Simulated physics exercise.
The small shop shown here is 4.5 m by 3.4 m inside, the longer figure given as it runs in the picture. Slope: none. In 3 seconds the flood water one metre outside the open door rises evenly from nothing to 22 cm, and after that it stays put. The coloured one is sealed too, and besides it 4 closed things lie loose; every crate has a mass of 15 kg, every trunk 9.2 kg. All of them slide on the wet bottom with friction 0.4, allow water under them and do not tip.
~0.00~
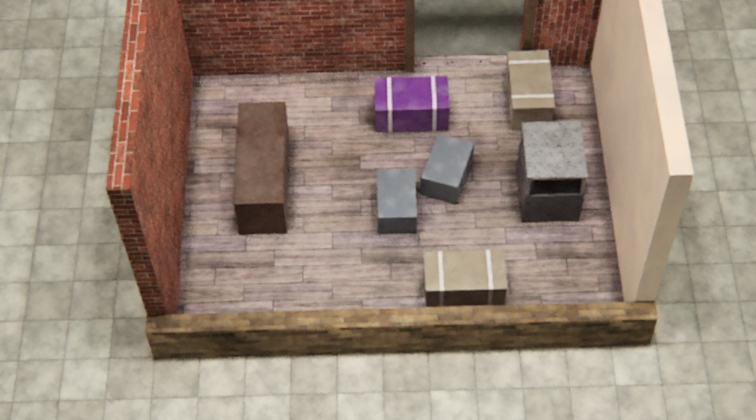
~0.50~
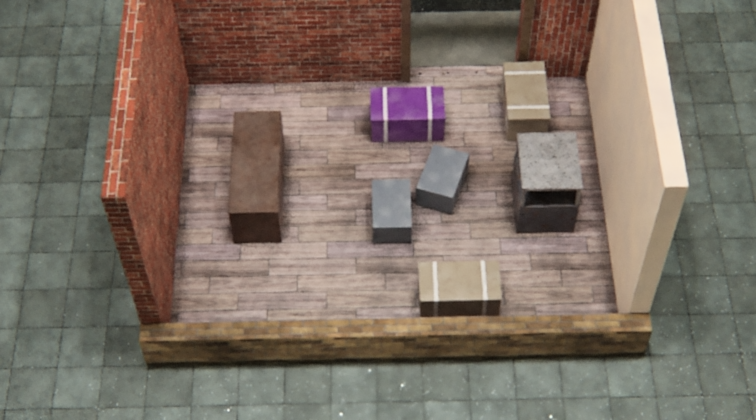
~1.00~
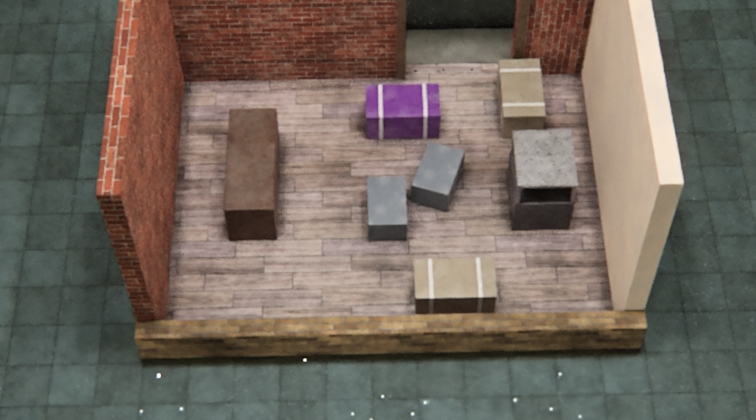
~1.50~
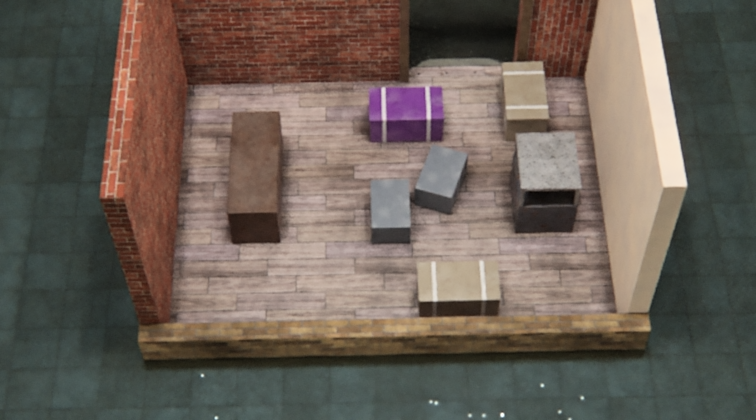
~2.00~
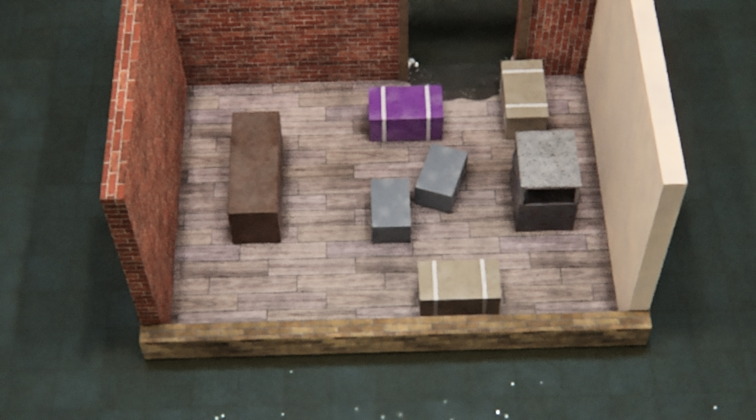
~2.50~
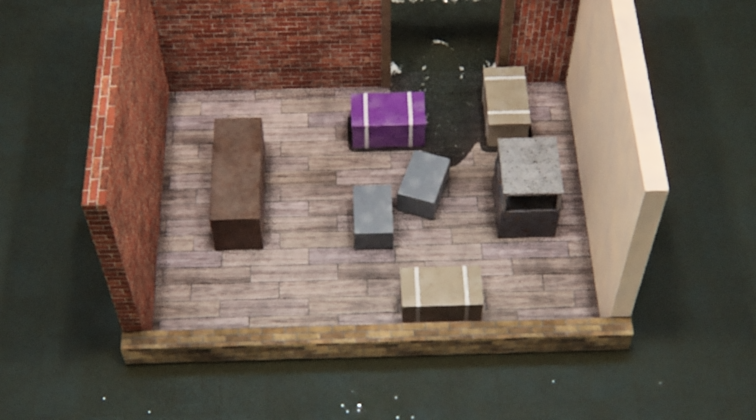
The clip shows a small roofless shop holding a purple trunk, two tan trunks and other blocky objects as dark water covers the paving outside, then enters through the back doorway and spreads between the trunks, which stay put.
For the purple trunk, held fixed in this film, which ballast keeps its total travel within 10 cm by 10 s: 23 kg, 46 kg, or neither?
Neither figure is adequate.
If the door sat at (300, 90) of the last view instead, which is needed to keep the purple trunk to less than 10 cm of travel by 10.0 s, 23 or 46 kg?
With that change, the big one is needed.
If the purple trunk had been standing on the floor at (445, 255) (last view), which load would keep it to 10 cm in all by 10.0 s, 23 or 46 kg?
Well, no option works.
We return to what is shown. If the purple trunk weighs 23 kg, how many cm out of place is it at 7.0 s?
I'd put it at about 120 cm.
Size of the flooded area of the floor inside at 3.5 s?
I'd estimate close to 3.5 m2.
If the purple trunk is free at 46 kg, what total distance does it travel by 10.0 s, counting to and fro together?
About 60 cm.
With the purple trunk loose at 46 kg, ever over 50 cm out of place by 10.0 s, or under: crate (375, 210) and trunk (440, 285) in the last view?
Respectively: Threshold not reached and threshold exceeded.
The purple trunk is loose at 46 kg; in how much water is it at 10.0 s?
Around 8 cm.
After 3.5 s the purple trunk would be 20 cm from its start with 23 kg and 1 cm from its start with 46 kg; 7 cm of water round it then.
After 4.5 s the purple trunk would be 102 cm from its start with 23 kg and 30 cm from its start with 46 kg; 6 cm of water round it then.
After 7.0 s the purple trunk would be 130 cm from its start with 23 kg and 47 cm from its start with 46 kg; 6 cm of water round it then.
After 10.0 s the purple trunk would be 129 cm from its start with 23 kg and 59 cm from its start with 46 kg; 8 cm of water round it then.
